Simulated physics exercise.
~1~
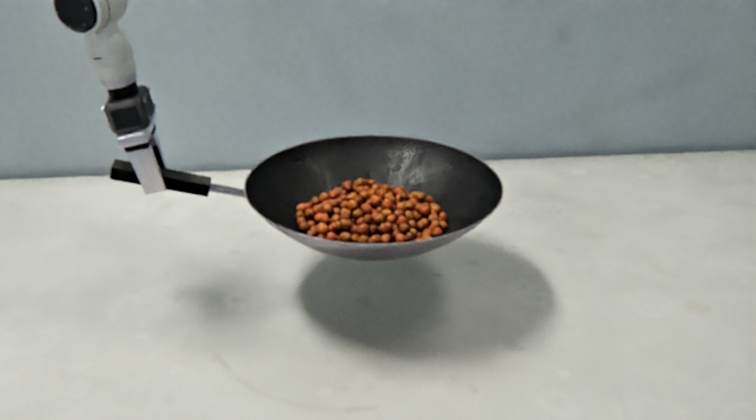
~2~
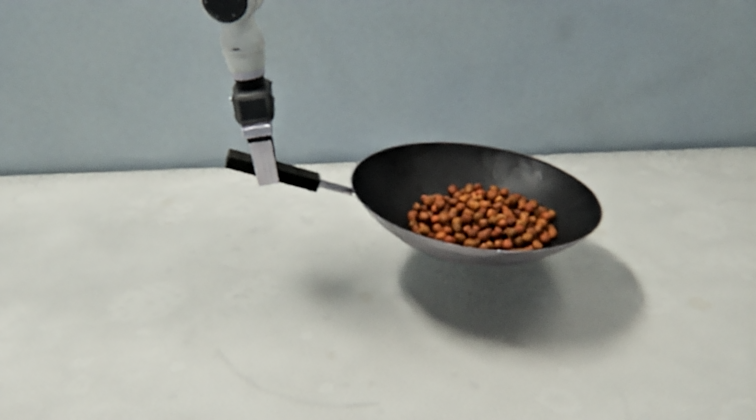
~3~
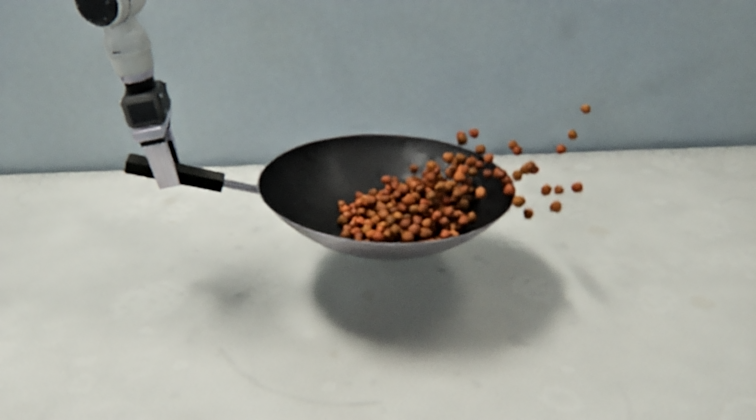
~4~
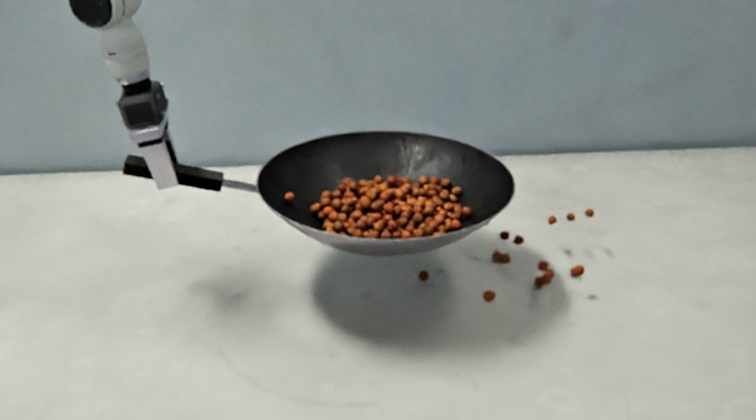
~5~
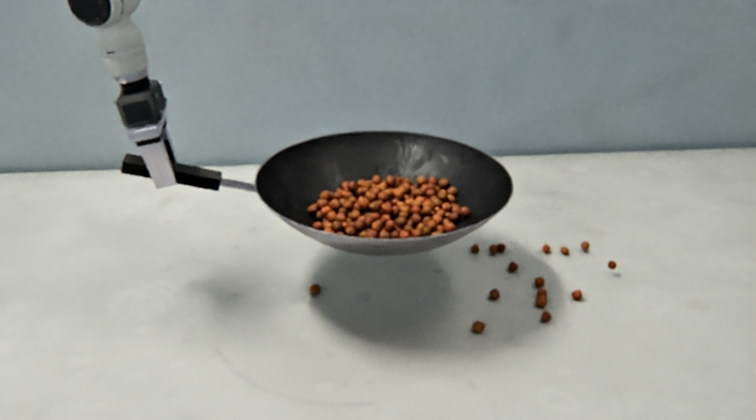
A robot gripper holds a dark wok by its handle above a pale tabletop, with a heap of reddish-brown hazelnuts resting inside. The arm carries the wok to the right, and the nuts stay together in the bowl. It then pulls back to the left, and the heap surges toward the right side, sending a spray of nuts over the rim. The wok stays level and still while the stray nuts drop and scatter across the table. Most of the hazelnuts settle back inside, with a small number left strewn below, mainly to the right.
